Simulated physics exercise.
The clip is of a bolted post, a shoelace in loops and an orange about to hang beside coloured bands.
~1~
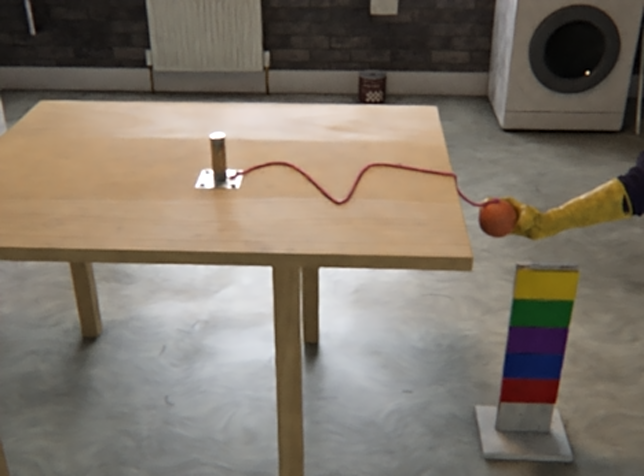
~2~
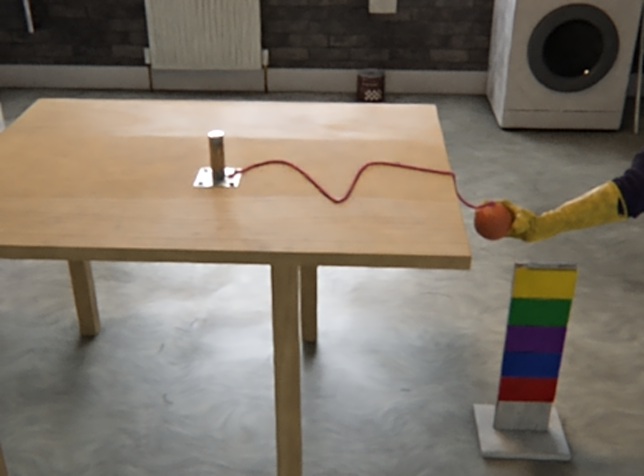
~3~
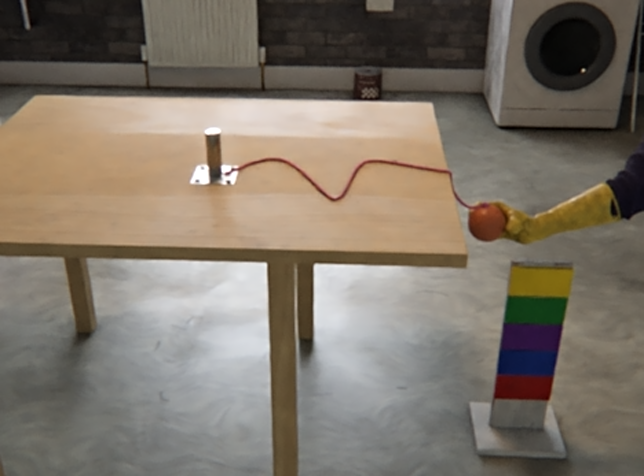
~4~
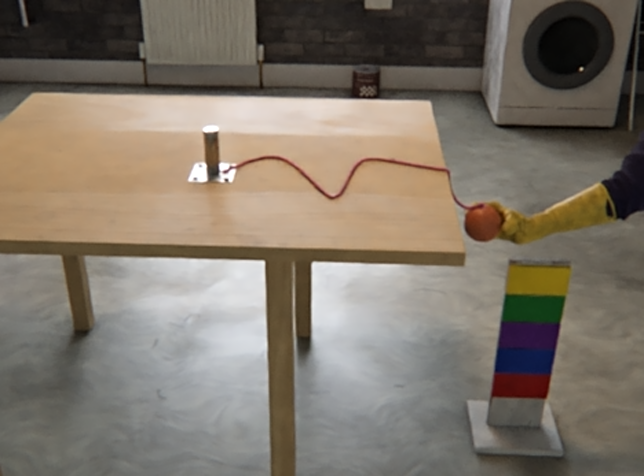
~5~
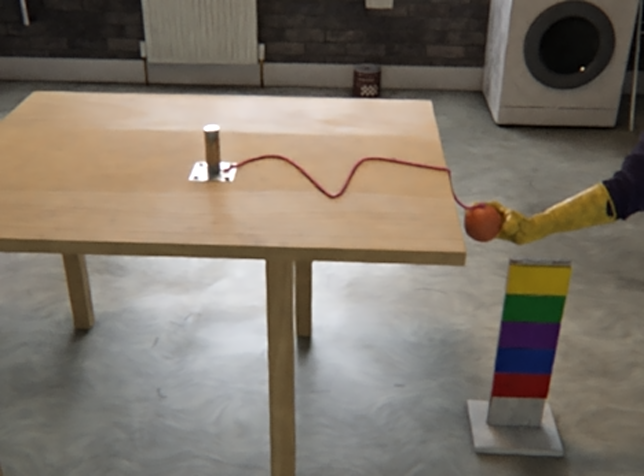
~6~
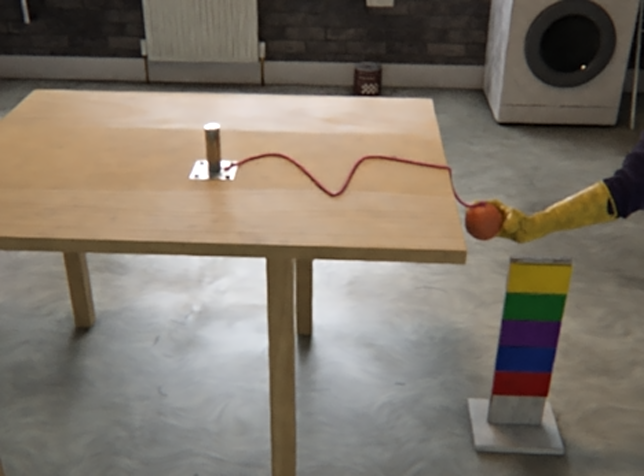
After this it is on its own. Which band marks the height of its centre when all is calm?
Its centre hangs level with the blue band.
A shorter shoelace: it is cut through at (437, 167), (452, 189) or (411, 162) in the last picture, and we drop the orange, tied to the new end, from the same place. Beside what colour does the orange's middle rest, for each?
Try by try: Green; purple; yellow.
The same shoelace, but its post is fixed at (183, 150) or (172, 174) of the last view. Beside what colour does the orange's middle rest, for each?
It would be purple; purple.
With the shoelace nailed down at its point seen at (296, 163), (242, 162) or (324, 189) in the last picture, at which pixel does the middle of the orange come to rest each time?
Near (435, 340), (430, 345) and (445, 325).
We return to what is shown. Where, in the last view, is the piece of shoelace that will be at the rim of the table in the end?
Near (349, 177).
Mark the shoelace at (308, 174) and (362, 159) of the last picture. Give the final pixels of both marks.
At (354, 172), then (446, 221).
Soon after, orange near (413, 363); level with blue.
After that, orange near (443, 359); level with blue.
In the end, orange near (430, 361); level with blue. Its middle rests at the blue band.
